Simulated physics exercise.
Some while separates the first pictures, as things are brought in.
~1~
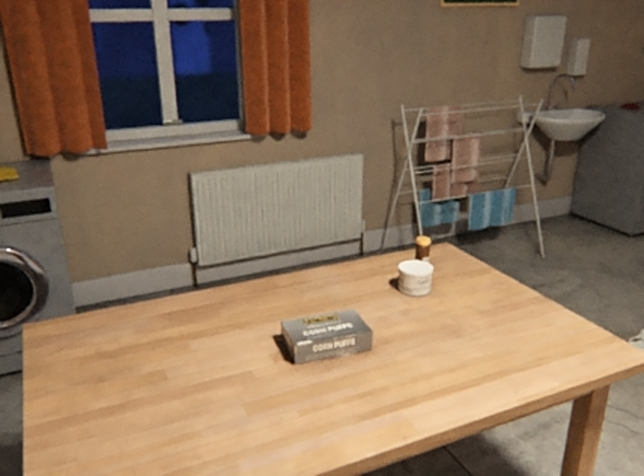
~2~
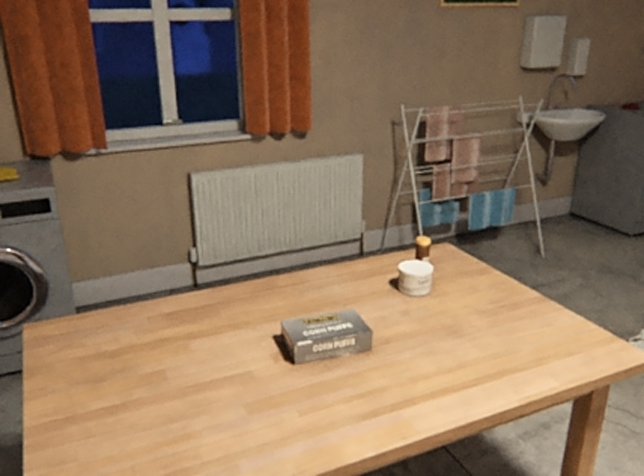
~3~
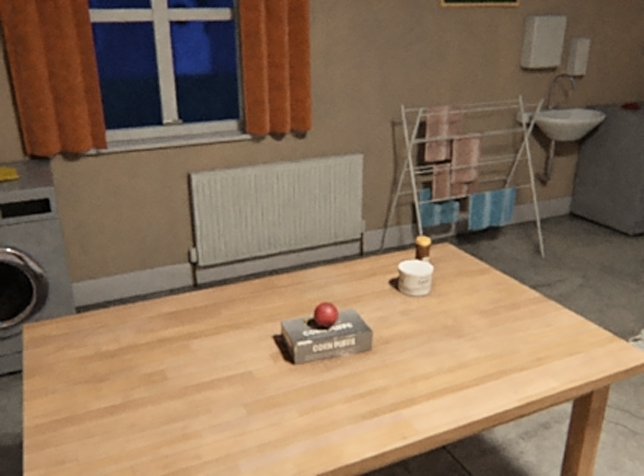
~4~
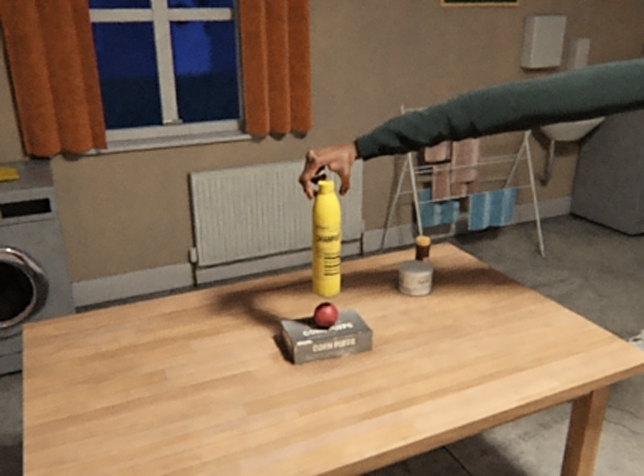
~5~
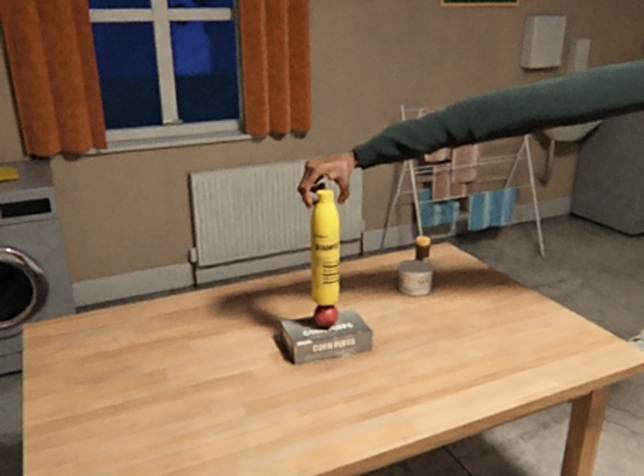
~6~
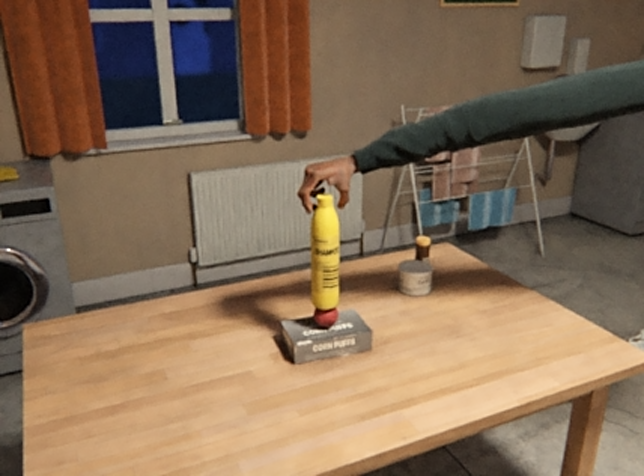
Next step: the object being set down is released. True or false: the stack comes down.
True.
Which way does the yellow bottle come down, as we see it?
Direction of travel: Leftward.
Then, 0.80 s later than the last frame, yellow bottle now fallen.
Then, 1.90 s later than the last frame, things are still on the move.
When it is over, fallen, yellow bottle; the other 4 as before. The pile comes apart.
